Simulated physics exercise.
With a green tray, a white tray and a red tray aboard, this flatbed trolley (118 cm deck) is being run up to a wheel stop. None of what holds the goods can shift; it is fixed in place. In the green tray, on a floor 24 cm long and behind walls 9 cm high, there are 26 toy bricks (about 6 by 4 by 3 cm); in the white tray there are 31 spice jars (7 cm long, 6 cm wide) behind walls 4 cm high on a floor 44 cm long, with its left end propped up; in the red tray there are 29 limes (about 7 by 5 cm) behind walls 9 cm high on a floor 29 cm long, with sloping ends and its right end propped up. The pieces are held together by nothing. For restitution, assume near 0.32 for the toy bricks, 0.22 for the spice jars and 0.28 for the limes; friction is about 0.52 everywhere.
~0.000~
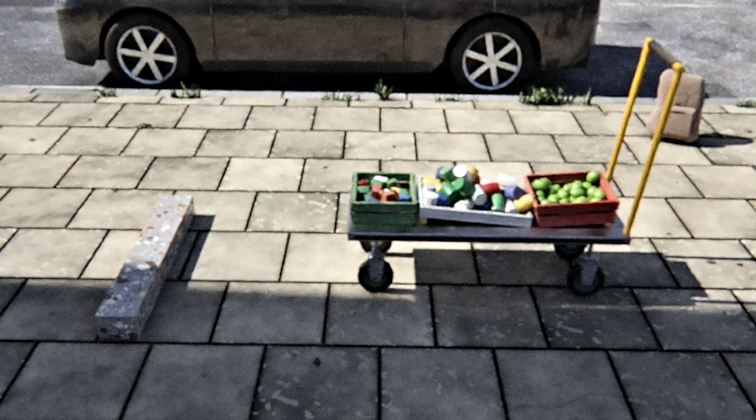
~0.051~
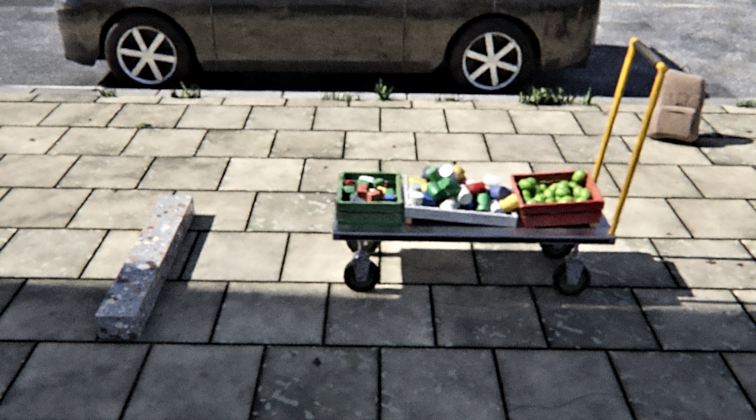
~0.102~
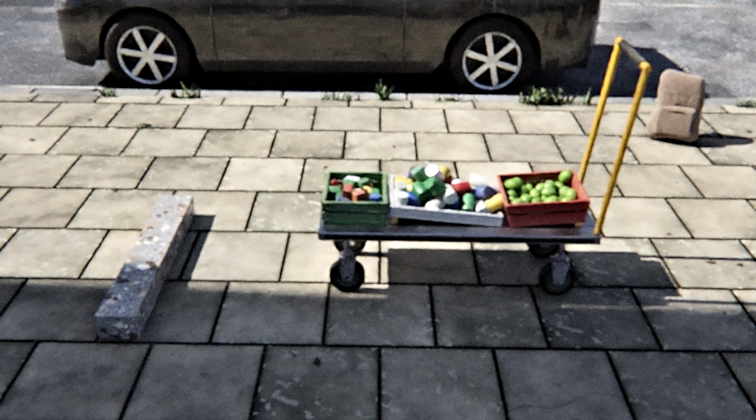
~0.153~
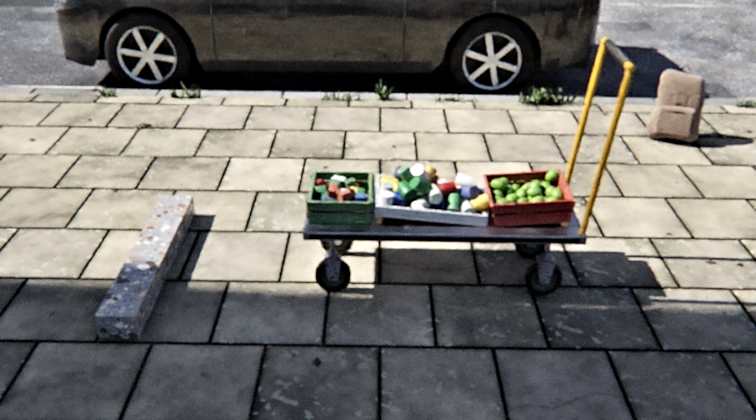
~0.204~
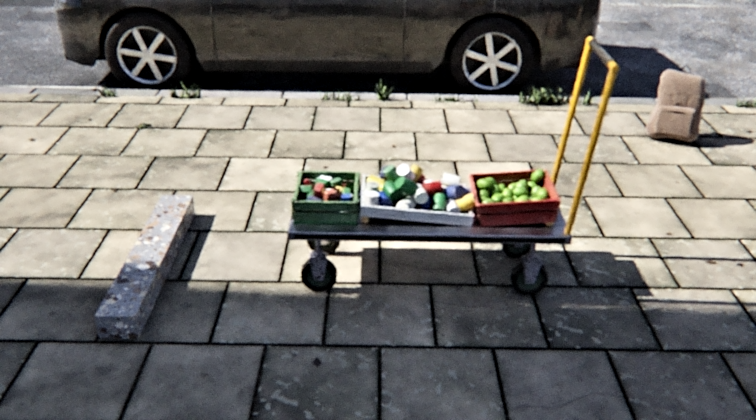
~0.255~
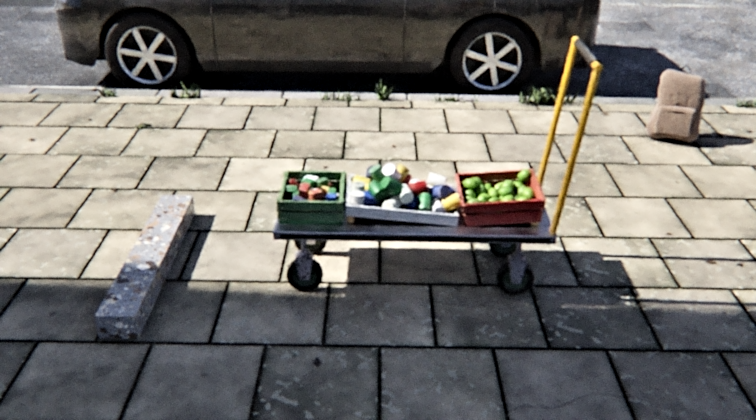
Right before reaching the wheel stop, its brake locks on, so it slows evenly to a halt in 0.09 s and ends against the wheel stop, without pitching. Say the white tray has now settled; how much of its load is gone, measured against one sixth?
Less than a sixth is gone.
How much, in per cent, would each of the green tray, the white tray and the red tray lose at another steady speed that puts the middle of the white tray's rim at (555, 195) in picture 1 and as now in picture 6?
Green tray 10, white tray 30, red tray 0 per cent.
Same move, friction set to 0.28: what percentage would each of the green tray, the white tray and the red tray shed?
Green tray 0, white tray 10, red tray 0 per cent.
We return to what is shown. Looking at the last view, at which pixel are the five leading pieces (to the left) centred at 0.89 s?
Near (166, 191).
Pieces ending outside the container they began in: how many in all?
Taken together it comes to about 2.
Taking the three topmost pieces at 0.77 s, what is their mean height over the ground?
About 48 cm up, on average.
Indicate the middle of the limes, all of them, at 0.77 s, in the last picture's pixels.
Centre approx. (367, 197).
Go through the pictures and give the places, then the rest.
In the first frame (each is followed by its nearest rim corner in this view), white tray, (424, 206); red tray, (617, 201); 86 cm short of the stop; none out.
White tray, (409, 206); red tray, (602, 200); 80 cm short of the stop, in the second frame.
White tray, (394, 206); red tray, (587, 200); 74 cm short of the stop, in the third frame.
White tray, (379, 206); red tray, (572, 200); 67 cm short of the stop, in the fourth frame.
White tray, (365, 205); red tray, (558, 200); 61 cm short of the stop, in the fifth frame.
White tray, (350, 205); red tray, (543, 200); 55 cm short of the stop; none out, in the sixth frame.
After 0.67 s, it begins to slow.
After 0.77 s, green tray 26 in, 0 out, white tray 31 in, 0 out and red tray 29 in, 0 out.
After 0.89 s, green tray 26 in, 0 out, white tray 31 in, 0 out and red tray 29 in, 0 out.
After 1.12 s, green tray 26 in, 0 out, white tray 30 in, 1 out and red tray 29 in, 0 out.
Final count (at 1.62 s), green tray 26 in, 0 out, white tray 29 in, 2 out and red tray 29 in, 0 out. Asked share, 2 of 31, 6 per cent.
